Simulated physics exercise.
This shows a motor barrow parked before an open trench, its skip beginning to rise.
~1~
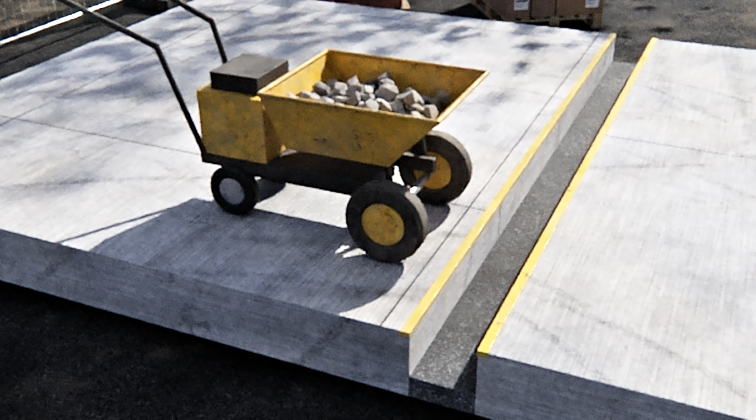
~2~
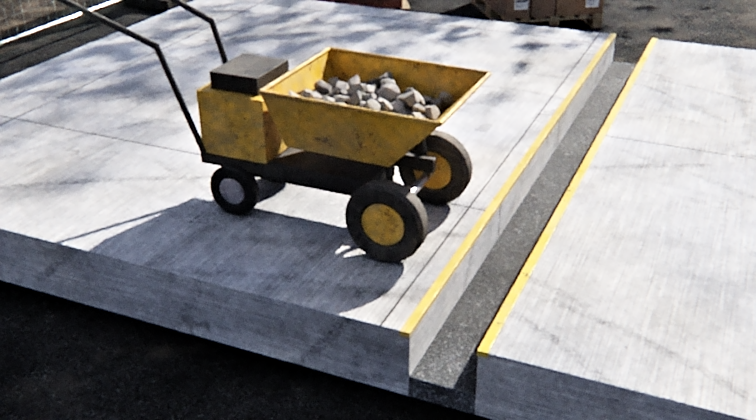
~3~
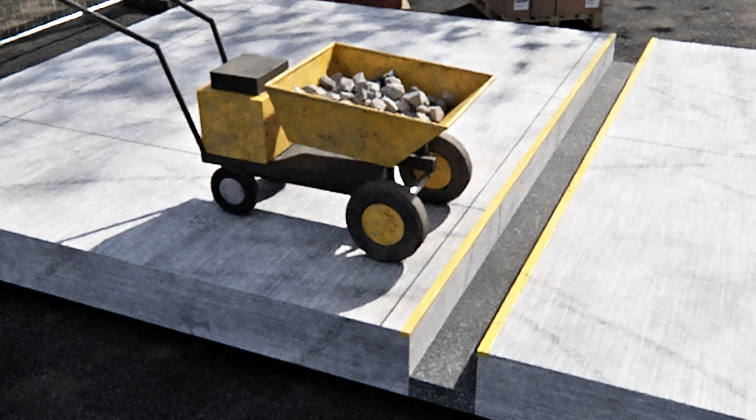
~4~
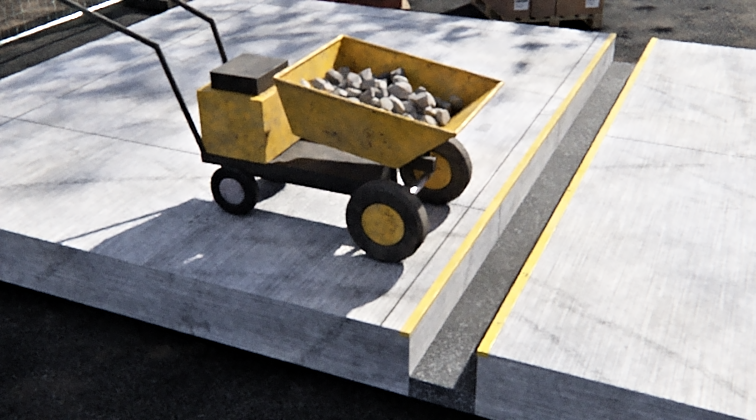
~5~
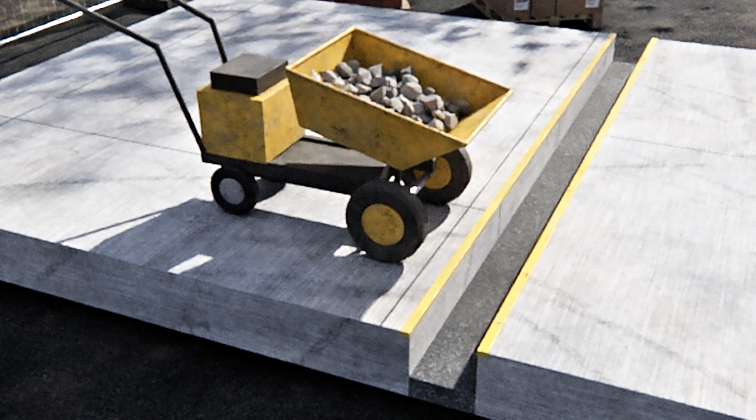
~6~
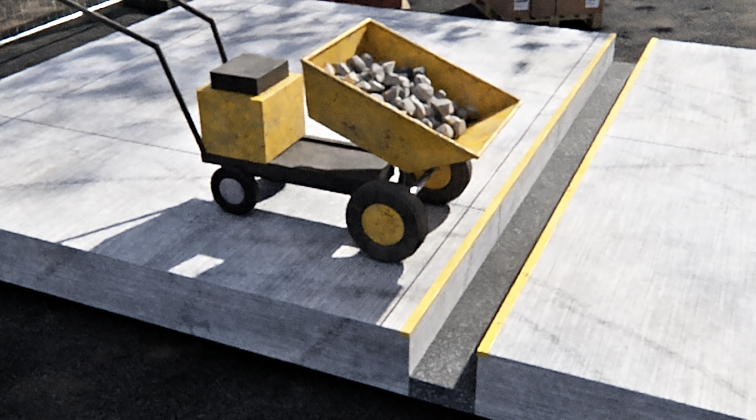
On pale concrete slabs in bright sunlight, seen from above and to one side, a narrow dark trench edged with yellow lines runs along the right. A yellow and black motor barrow with long dark handles stands left of the trench, its skip loaded with grey broken stones. The barrow and camera stay still while the skip's rear rises and its front lip tilts down toward the right, the stones shifting slightly.
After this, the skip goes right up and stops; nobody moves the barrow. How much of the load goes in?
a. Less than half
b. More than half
Answer: A.
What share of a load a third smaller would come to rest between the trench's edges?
Share: Approx. 10 %.
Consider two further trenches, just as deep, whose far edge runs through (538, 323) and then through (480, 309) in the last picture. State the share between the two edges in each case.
The first try lands around 90 %, the second around 0 %.
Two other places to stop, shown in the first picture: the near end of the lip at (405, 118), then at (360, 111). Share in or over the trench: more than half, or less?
Case one - a majority; case two - a majority.
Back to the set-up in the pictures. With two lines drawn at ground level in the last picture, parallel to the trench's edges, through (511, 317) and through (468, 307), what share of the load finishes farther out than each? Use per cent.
Estimate: 60 %, then 70 %.
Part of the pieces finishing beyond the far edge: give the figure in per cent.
Around 60 %.
Soon, skip tipped steeply; all in the skip.
A while on, skip tipped right over; about two thirds in the skip; a stray few in or heaped over the trench; about a third beyond it; a stray few falling.
Towards the end, skip tipped right over; about a third in the skip; a small part in or heaped over the trench; about two thirds beyond it.
Finally, skip tipped right over; about a third in the skip; a small part in or heaped over the trench; about two thirds beyond it.
